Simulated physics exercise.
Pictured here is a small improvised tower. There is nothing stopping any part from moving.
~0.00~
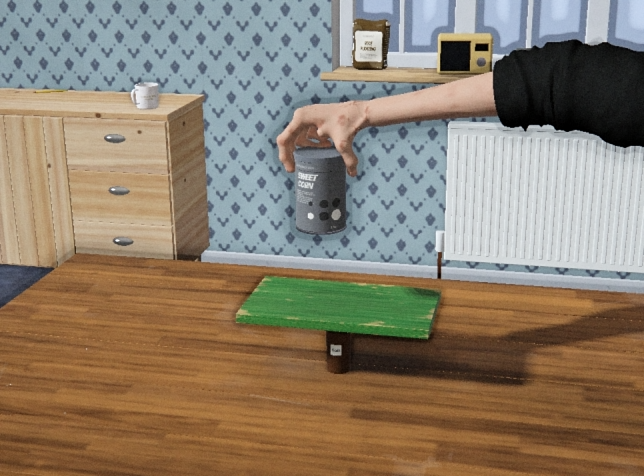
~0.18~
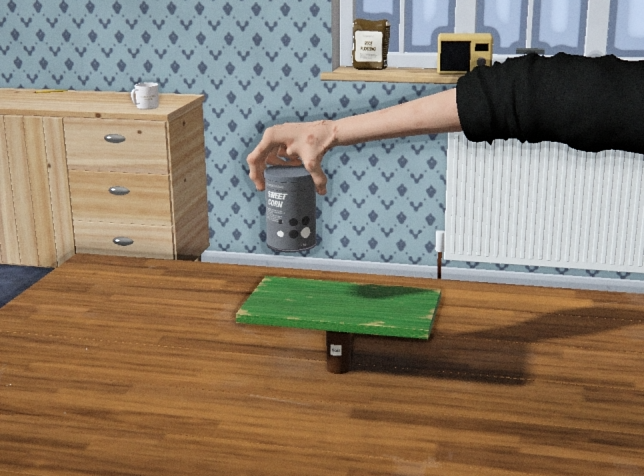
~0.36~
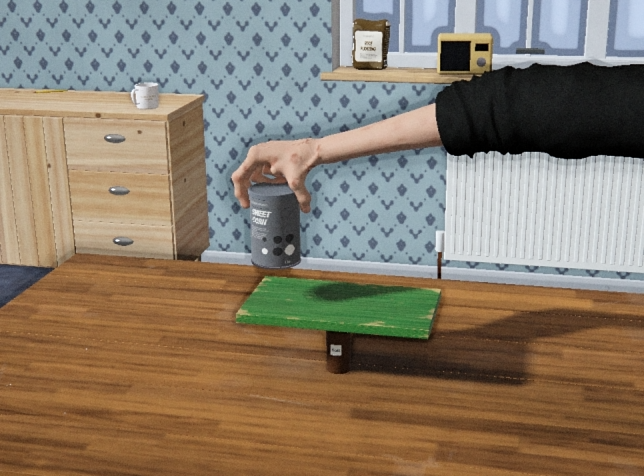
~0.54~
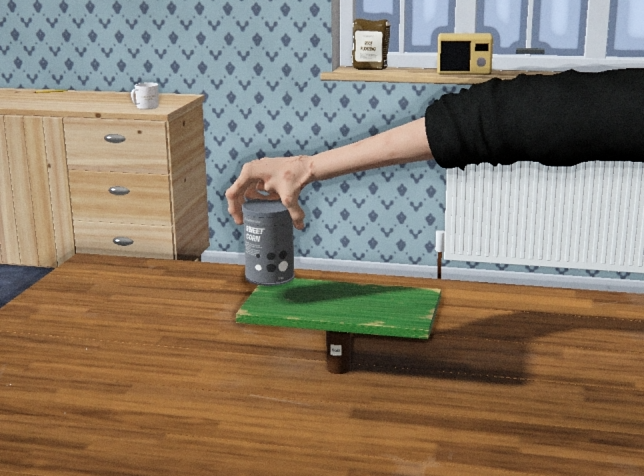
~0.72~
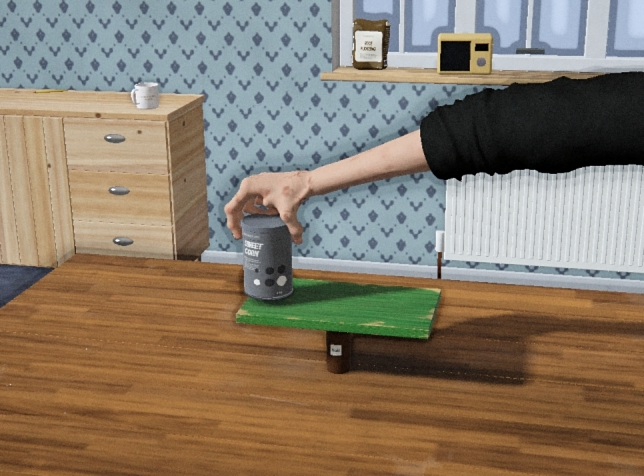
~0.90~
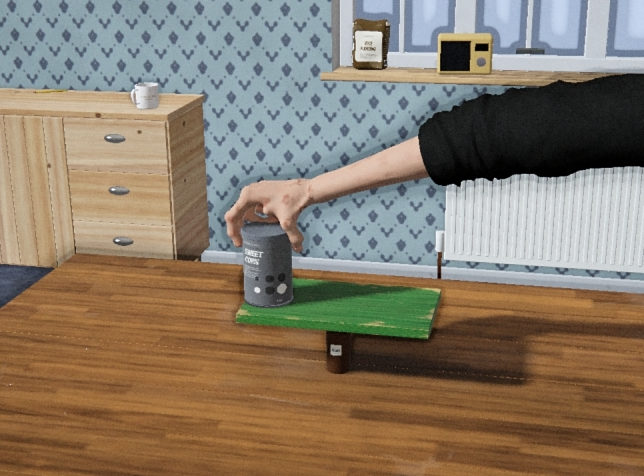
In a room with patterned blue wallpaper, a hand lowered a grey tin, moving it left and down, and set it on the left end of a green board resting on a small brown shaker, still holding it.
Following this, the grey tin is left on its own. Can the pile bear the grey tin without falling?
No, the stack will not stay as built.
Around 1.30 s, grey tin now fallen; green board rocked 49° from its first pose.
Around 1.50 s, green board rocked 51° from its first pose; brown shaker rocked 9° from its first pose.
Around 1.70 s, green board now fallen; brown shaker on its side.
Around 1.80 s, brown shaker now fallen.
Finally (2.0 s), fallen, brown shaker, green board and grey tin. The stack loses its balance.
